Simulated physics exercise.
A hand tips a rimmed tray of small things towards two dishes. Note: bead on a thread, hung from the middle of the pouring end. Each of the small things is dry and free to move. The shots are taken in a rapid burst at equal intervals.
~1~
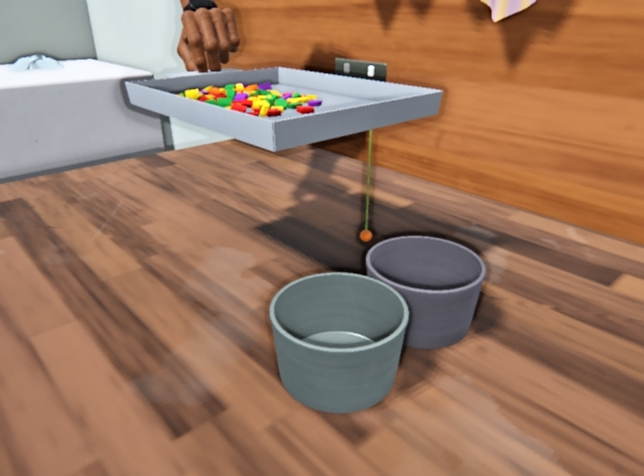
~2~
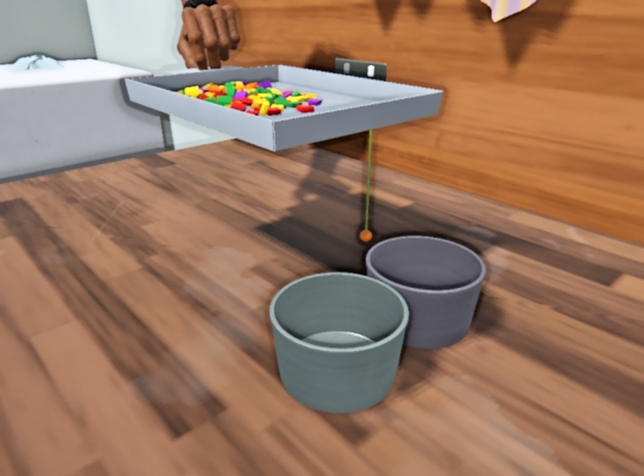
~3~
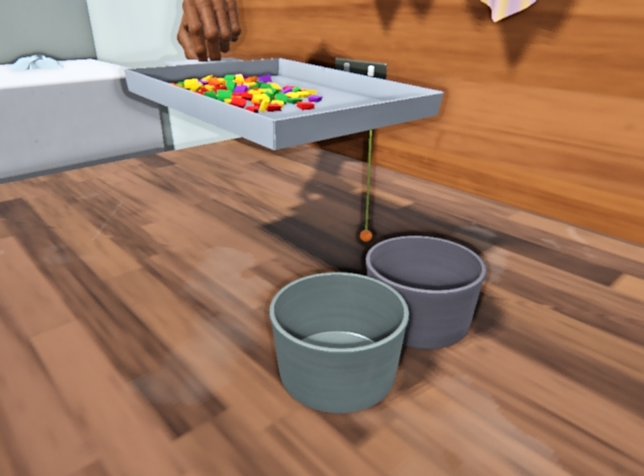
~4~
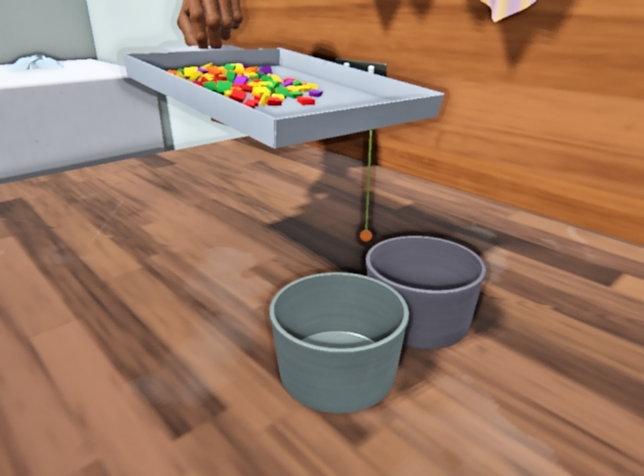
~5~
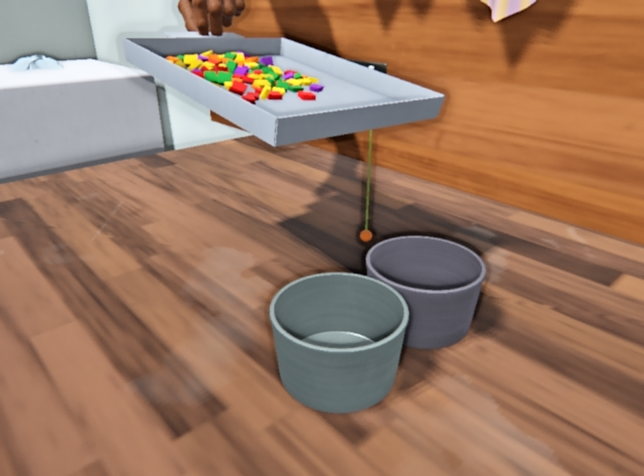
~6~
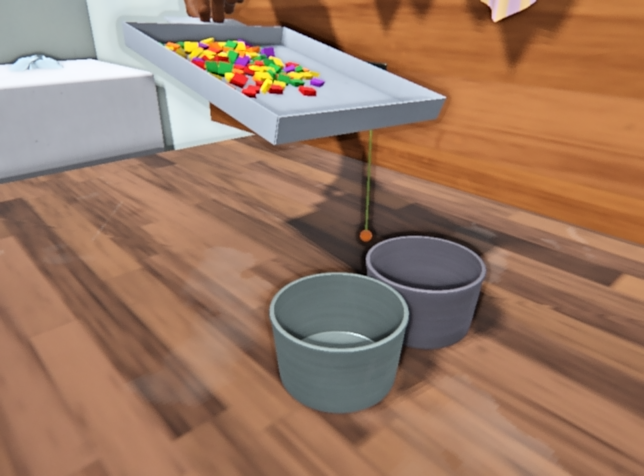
A tray of colourful small tiles slowly tilting as a hand raises its far end above two round dishes on wooden flooring.
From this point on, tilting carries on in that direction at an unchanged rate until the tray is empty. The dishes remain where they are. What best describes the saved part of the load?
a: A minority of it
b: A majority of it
Answer: B.
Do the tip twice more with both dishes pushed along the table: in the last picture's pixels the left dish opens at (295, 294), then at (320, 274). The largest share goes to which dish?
First try, the dish to the right; second try, the dish to the right.
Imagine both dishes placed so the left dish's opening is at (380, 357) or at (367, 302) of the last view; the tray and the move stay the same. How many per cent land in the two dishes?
Close to 10 in a hundred first, close to 70 in a hundred second.
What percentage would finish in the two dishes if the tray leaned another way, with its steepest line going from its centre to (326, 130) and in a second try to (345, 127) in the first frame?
Respectively close to 90 and 90 in a hundred.
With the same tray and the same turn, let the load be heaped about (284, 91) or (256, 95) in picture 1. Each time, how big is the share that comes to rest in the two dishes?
First try 60 %, second try 60 %.
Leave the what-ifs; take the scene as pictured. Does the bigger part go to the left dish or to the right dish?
Result: More in the right side.
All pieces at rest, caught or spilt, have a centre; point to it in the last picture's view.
Centre at rest: Close to (434, 306).
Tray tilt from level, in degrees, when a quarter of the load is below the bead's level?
Close to 110 degrees, I reckon.
Shortly afterwards, tray tipped steeply; all but a few on the tray; only a few in the right dish; only a few outside both; only a few in the air.
Next, tray tipped right over; the bulk on the tray; a little in the right dish; a little outside both.
Some moments later, tray tipped past a quarter turn; a little in the left dish; near two thirds in the right dish; near a third outside both.
In the end, tray tipped past a quarter turn; a little in the left dish; near two thirds in the right dish; near a third outside both.
